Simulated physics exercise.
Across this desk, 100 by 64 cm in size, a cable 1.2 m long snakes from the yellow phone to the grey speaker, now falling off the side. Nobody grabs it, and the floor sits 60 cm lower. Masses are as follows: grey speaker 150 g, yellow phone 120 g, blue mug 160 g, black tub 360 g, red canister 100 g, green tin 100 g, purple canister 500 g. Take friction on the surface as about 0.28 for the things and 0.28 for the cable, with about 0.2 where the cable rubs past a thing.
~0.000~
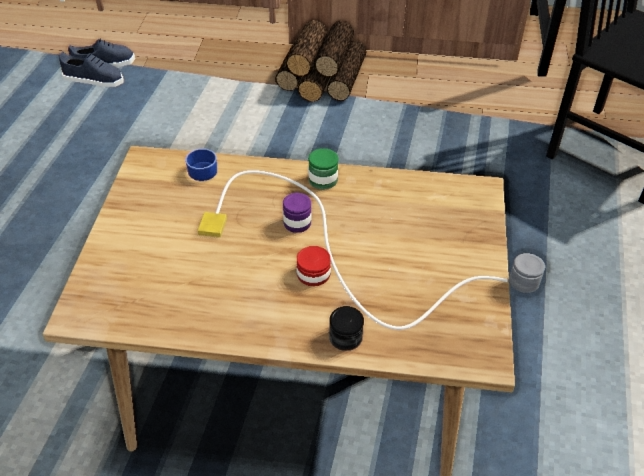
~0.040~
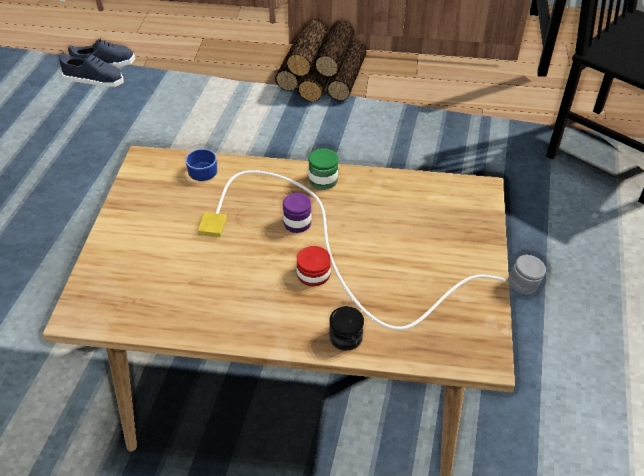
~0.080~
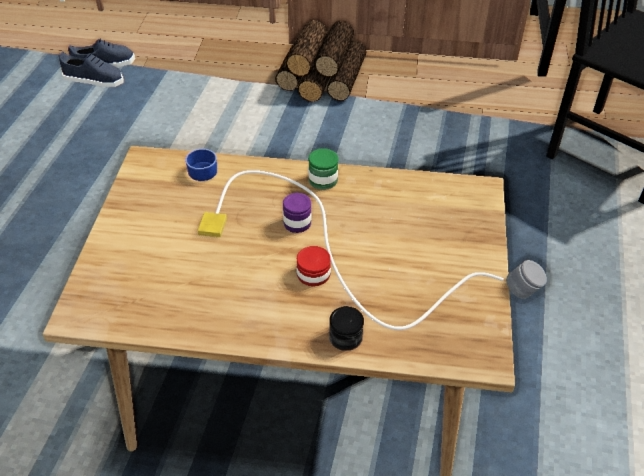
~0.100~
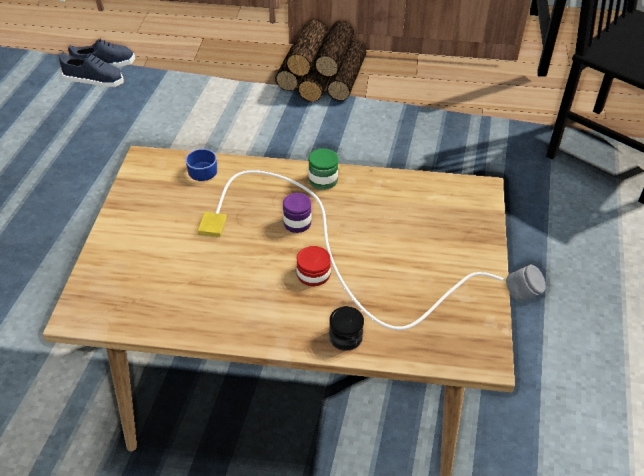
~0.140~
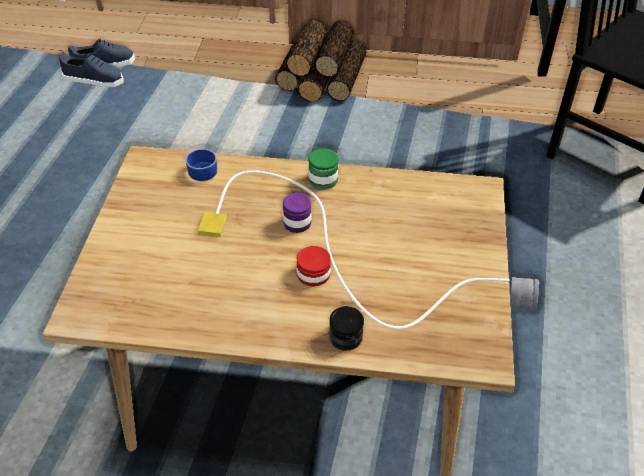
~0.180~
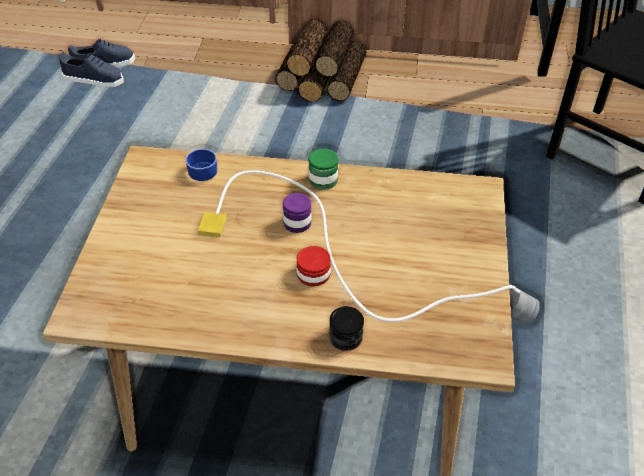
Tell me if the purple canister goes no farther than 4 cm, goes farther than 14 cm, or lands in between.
The way it looks, its move will be next to nothing.
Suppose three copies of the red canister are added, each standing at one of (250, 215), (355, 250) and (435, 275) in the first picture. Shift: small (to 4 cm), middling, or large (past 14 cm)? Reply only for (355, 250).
Moderate.
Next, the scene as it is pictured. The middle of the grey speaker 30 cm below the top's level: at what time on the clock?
It happens at 0.32 seconds on the clock.
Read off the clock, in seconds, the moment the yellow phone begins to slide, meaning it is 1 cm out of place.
Yellow phone: 0.42 s.
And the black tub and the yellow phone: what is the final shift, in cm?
Black tub 0 cm, yellow phone 10 cm.
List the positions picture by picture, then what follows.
The first frame shows purple canister (297, 202); cable runs through (461, 284) (381, 323) (230, 182).
The second frame shows grey speaker (530, 266); cable runs through (460, 284) (230, 181).
The third frame shows grey speaker (526, 279); cable runs through (460, 283) (230, 181).
The fourth frame shows grey speaker (526, 283); cable runs through (460, 283) (230, 181).
The fifth frame shows grey speaker (524, 293); cable runs through (461, 284) (230, 181).
The sixth frame shows purple canister (297, 202); cable runs through (483, 294) (385, 320) (230, 181).
After 0.4 s, the cable's tail end at (238, 224); grey speaker over the edge, yellow phone 3 cm off its start.
After 0.7 s, the cable's tail end at (265, 226); yellow phone 12 cm off its start, grey speaker over the edge.
After 0.9 s, the cable's tail end at (265, 225); yellow phone 12 cm off its start at (258, 212), grey speaker over the edge.
After 1.2 s, the cable's tail end at (265, 225); yellow phone 12 cm off its start, grey speaker over the edge.
After 2.4 s, the cable's tail end at (265, 225); purple canister 1 cm off its start at (300, 203), yellow phone 12 cm off its start at (258, 212), grey speaker over the edge.
